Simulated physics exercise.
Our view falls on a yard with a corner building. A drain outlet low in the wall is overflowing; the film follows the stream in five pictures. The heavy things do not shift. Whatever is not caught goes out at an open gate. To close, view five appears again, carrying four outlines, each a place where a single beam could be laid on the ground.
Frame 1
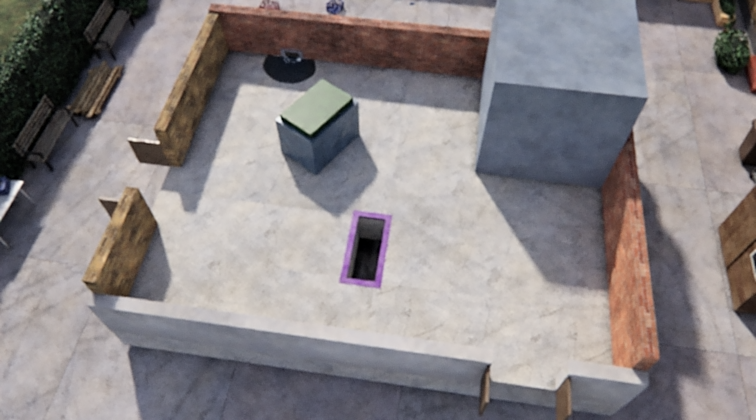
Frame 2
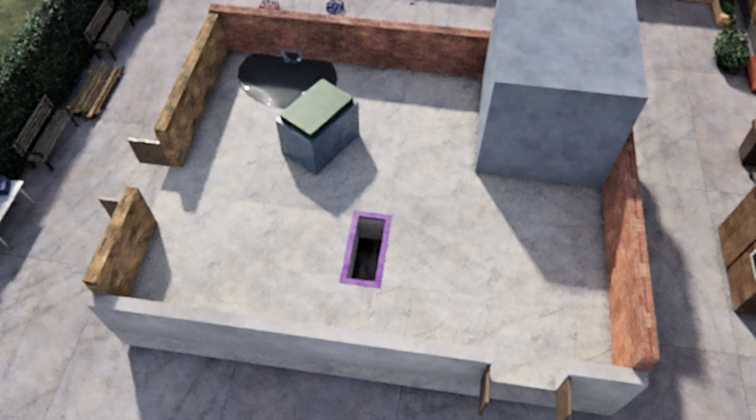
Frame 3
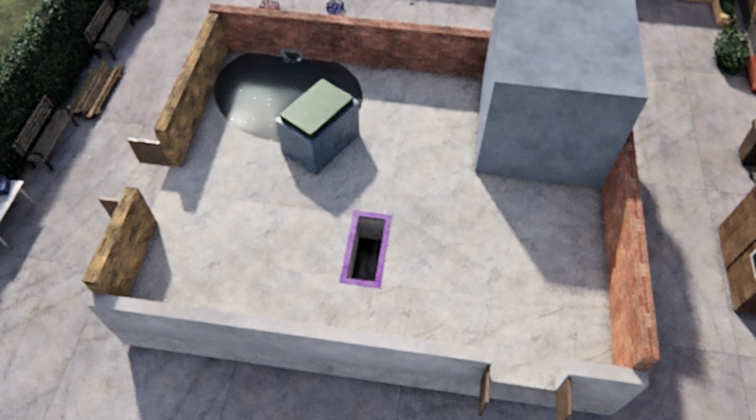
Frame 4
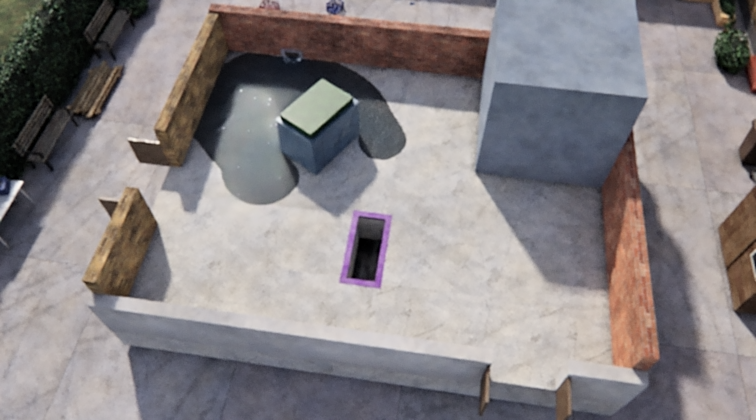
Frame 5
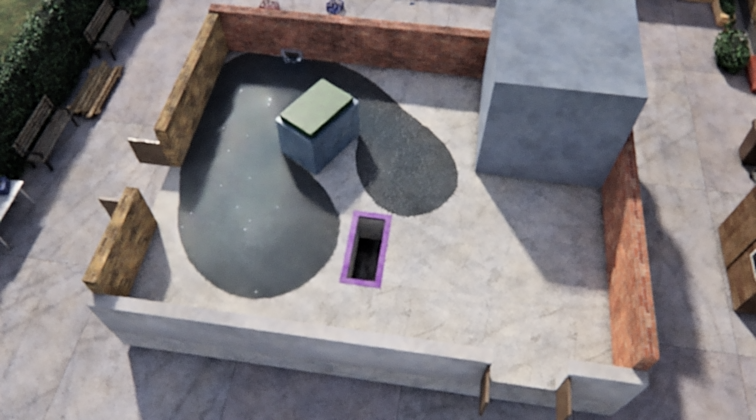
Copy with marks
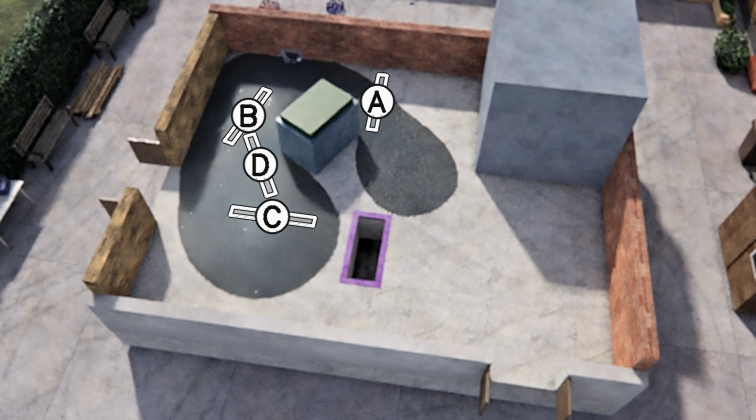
Dark water spreads from a small patch by the back wall of a walled yard, widening toward the green-topped box near it. It passes around both sides of the box, then stretches forward in two rounded lobes, the left one larger, while the purple-edged drain pit stays dry.
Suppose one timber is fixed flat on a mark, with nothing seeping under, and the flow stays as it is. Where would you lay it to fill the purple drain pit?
Choose C.
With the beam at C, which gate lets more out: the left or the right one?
The right one.
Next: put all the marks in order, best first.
C, D, A, B.
On the marked copy, A from (371, 129) to (382, 74); B from (228, 142) to (266, 90); C from (231, 210) to (314, 221); D from (249, 135) to (271, 194).
With A, about 13 % of the stream runs into the purple drain pit, about 81 % out by the gates.
With B, about 7 % of the stream runs into the purple drain pit, about 89 % out by the gates.
With C, about 34 % of the stream runs into the purple drain pit, about 61 % out by the gates.
With D, about 23 % of the stream runs into the purple drain pit, about 72 % out by the gates.
